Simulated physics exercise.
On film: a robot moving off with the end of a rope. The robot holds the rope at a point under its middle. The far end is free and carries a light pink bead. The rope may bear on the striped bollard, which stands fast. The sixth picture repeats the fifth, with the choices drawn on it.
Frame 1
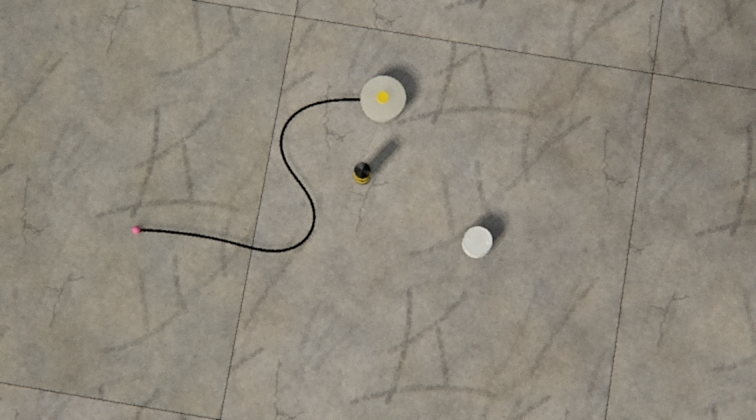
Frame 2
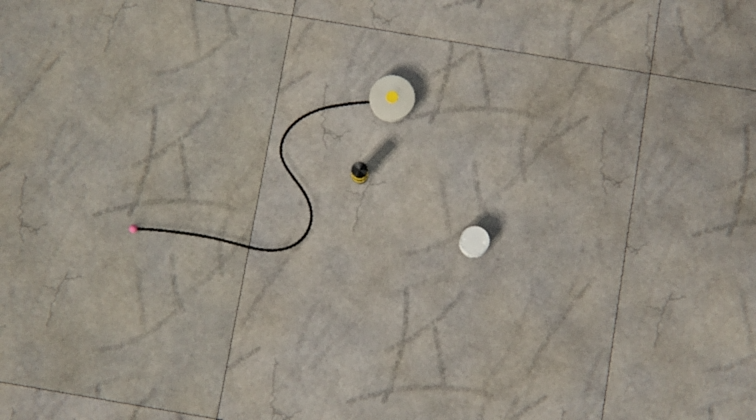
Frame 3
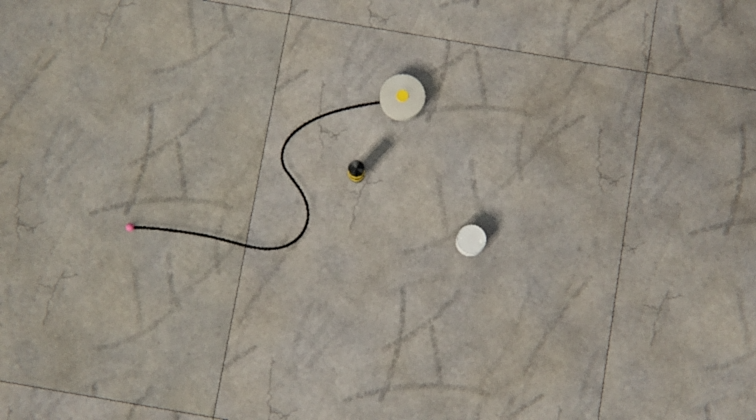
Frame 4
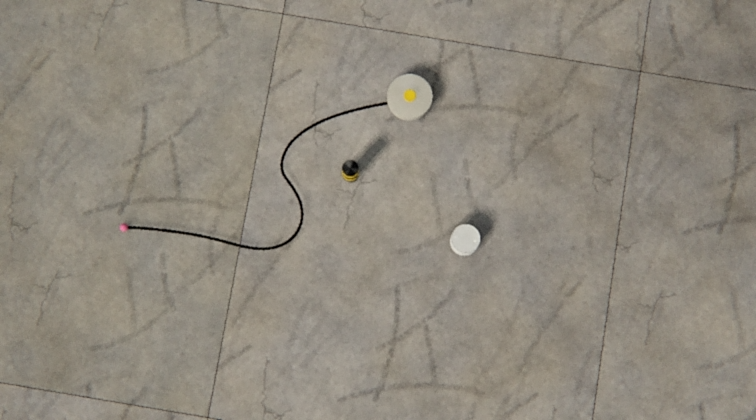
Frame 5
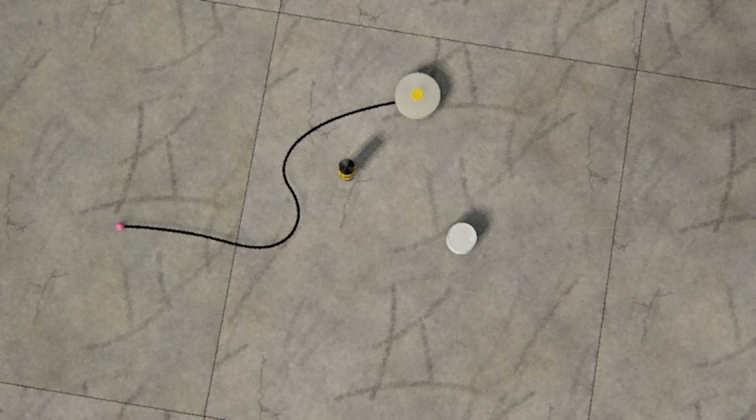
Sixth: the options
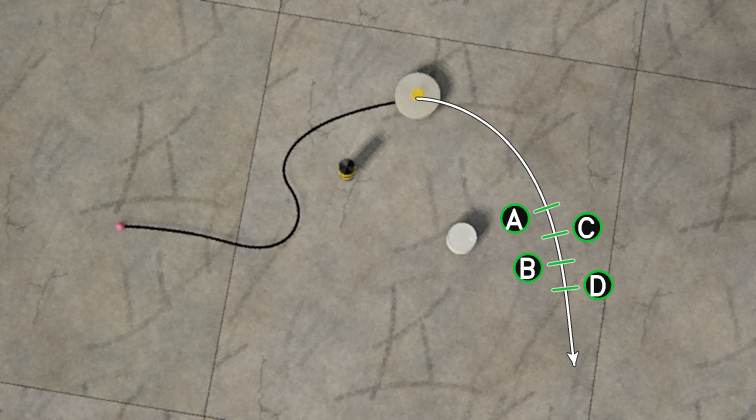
To begin with, a round pale robot with a yellow mark holds one end of a curving black rope near a small bollard and a white tub. The robot then slides slightly right, drawing the upper bend straighter, while the pink-beaded free end shifts little and the view drifts a bit.
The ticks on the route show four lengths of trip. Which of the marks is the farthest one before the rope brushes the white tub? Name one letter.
D.
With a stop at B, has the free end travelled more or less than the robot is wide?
By then, more.
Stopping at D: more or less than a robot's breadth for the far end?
More.
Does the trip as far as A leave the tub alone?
For that mark, yes.
On the marked copy, A at (547, 208); B at (561, 263); C at (555, 235); D at (565, 289); the route from (417, 99) via (544, 201) to (574, 365).
Taking D. A third of the way, robot (500, 133), middle of the rope (309, 197), free end (120, 226).
Two thirds of the way, robot (549, 210), middle of the rope (346, 164), free end (156, 227).
When it is over, robot (566, 288), middle of the rope (388, 180), free end (200, 218); only the bollard has been touched, if anything.
As for the rest, A is safe but short; B is safe but short; C is safe but short.
